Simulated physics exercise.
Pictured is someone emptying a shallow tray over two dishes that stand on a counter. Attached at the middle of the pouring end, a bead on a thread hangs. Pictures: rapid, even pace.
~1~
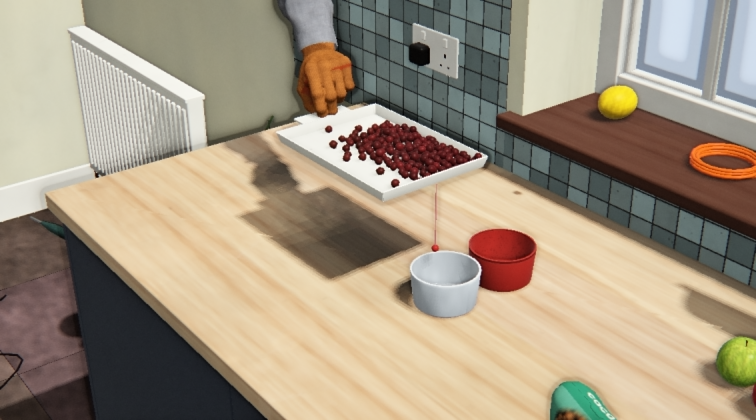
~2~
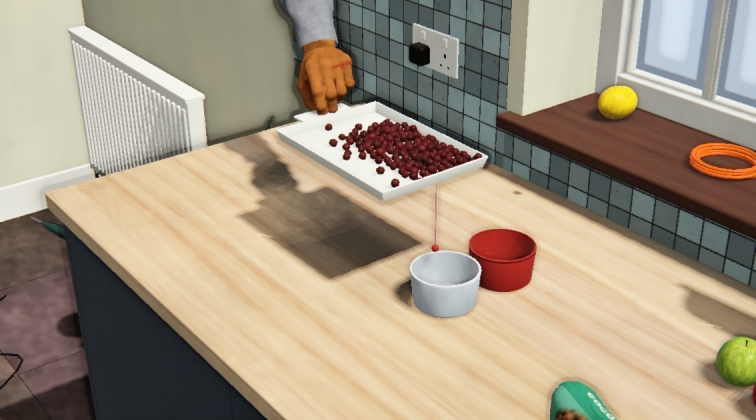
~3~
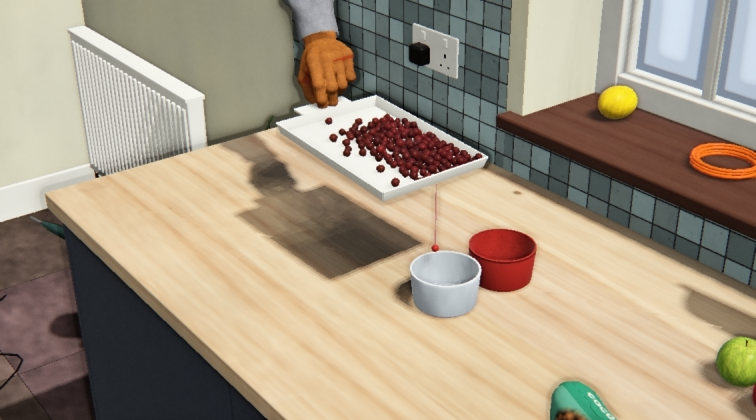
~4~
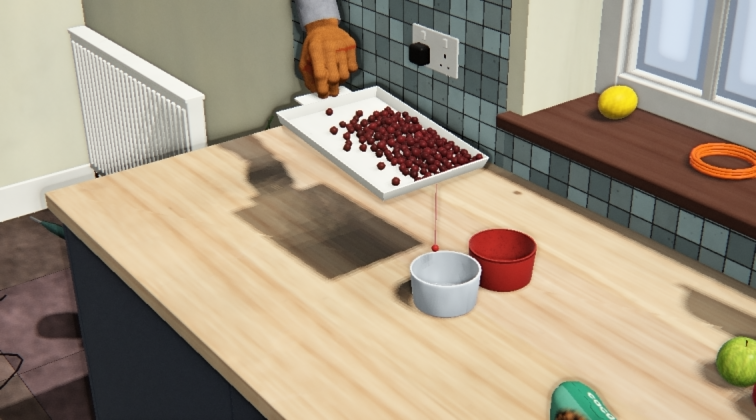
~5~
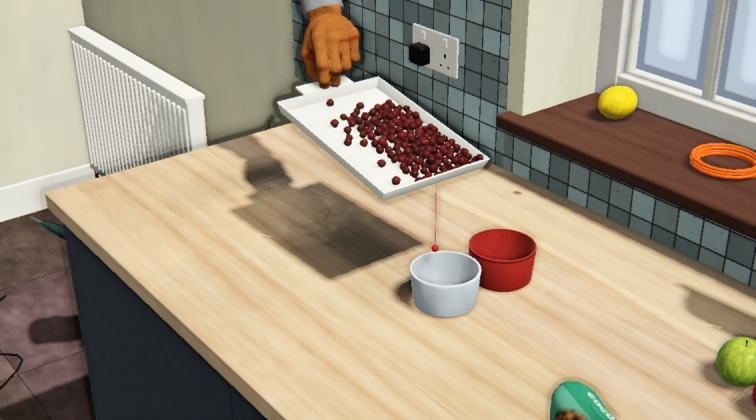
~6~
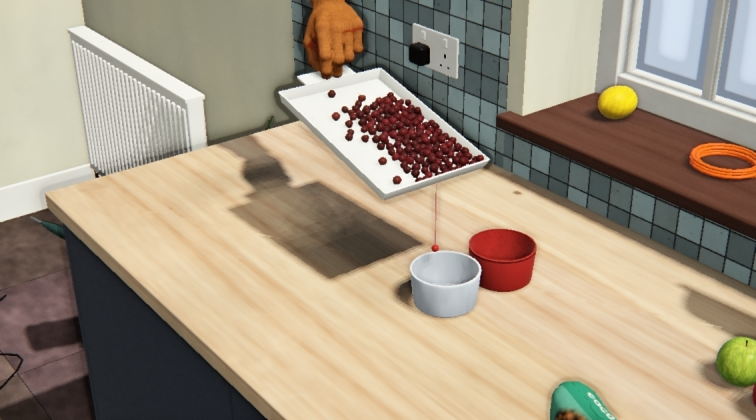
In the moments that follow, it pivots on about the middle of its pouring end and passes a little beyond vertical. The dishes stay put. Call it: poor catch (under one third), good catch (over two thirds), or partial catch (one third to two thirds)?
Partial catch.
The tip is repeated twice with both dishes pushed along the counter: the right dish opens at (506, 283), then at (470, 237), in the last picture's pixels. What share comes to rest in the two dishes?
In order: 20 percent and 0 percent.
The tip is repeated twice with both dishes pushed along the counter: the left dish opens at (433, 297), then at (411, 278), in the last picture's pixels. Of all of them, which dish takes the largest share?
Taking them in turn, it's the one to the right and then the one to the right.
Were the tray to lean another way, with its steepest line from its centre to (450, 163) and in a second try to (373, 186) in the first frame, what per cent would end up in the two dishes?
The first try would leave around 70 per cent there, the second around 10 per cent.
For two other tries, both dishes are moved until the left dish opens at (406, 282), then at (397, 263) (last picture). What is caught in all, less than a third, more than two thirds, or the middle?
In the middle band; under a third.
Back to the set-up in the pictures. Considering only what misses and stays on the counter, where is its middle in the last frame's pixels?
Roughly at (496, 332).
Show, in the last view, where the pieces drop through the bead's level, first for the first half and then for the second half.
Near (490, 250) and later near (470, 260).
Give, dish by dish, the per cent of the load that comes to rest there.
Roughly 30 in a hundred for the left dish, roughly 30 in a hundred for the right dish.
Soon, tray tipped steeply; nearly all on the tray; a stray few in the air.
A while on, tray tipped right over; most on the tray; a stray few in the left dish; a small part in the right dish; a small part outside both; a stray few in the air.
Towards the end, tray tipped past a quarter turn; about a quarter in the left dish; about a third in the right dish; about half outside both.
Finally, tray tipped past a quarter turn; about a quarter in the left dish; about a third in the right dish; about half outside both.
